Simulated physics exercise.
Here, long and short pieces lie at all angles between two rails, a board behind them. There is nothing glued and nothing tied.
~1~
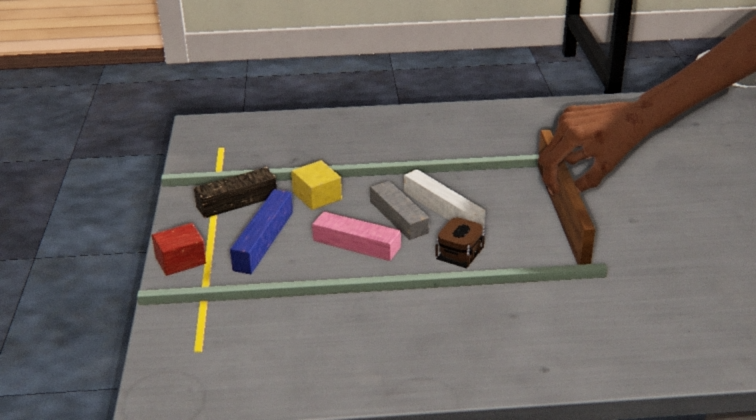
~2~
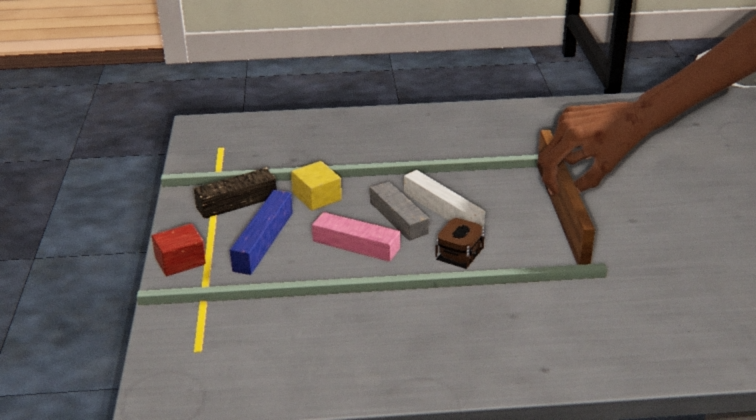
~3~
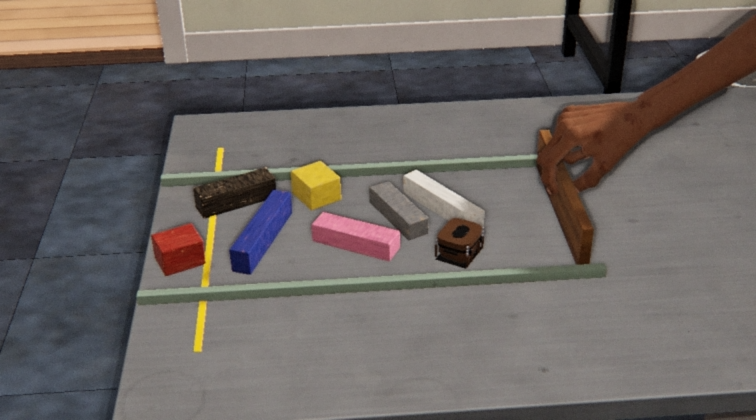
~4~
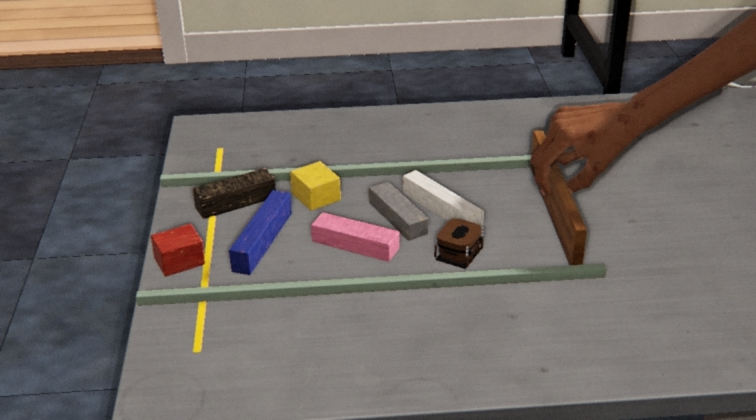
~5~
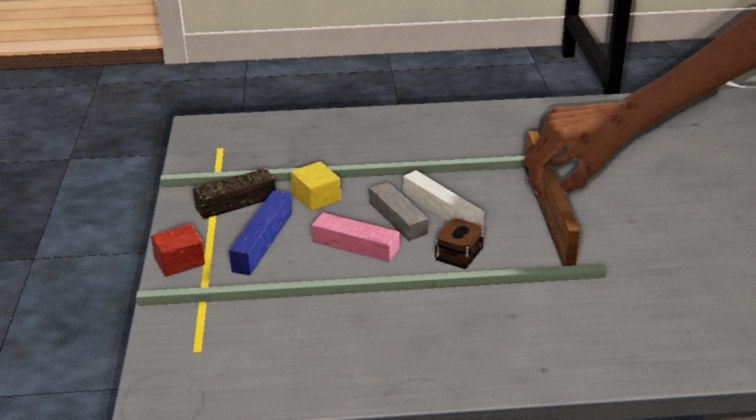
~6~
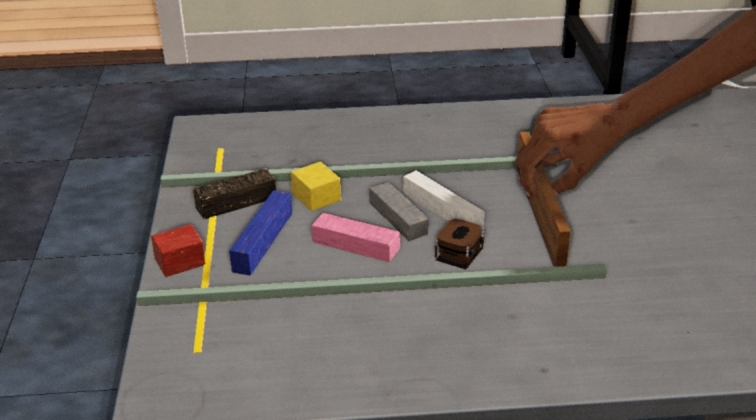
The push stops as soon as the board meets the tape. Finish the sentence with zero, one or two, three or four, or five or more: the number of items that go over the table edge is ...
The number of items that go over the table edge is three or four.
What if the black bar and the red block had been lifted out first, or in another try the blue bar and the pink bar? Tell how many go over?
1 in the first try, 1 in the second.
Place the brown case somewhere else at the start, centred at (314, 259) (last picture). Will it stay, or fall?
It remains in place.
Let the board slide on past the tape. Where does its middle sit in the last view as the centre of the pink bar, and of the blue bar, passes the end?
The pink bar gives roughly (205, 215), the blue bar roughly (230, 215).
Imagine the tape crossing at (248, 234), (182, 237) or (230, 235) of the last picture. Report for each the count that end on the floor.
Counts per try: 1; 5; 2.
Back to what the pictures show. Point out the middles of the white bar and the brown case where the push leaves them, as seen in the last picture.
Roughly (203, 214), and the other roughly (187, 273).
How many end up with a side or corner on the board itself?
The count in contact is 2.
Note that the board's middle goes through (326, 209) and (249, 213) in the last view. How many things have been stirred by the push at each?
Answer - first 7, then 8.
A little later, none off yet; red block at rest near (179, 250); black bar at rest near (236, 193); blue bar at rest near (262, 231).
Next, none off yet; red block at rest near (179, 250); black bar moving near (230, 193); blue bar shifted a little near (243, 229).
Later still, none off yet; red block shifted about its own width near (146, 251); black bar shifted about its own width near (171, 197); blue bar shifted about its own width near (180, 235).
When it is over, the number that fall off is three or four; down, blue bar, black bar and red block.
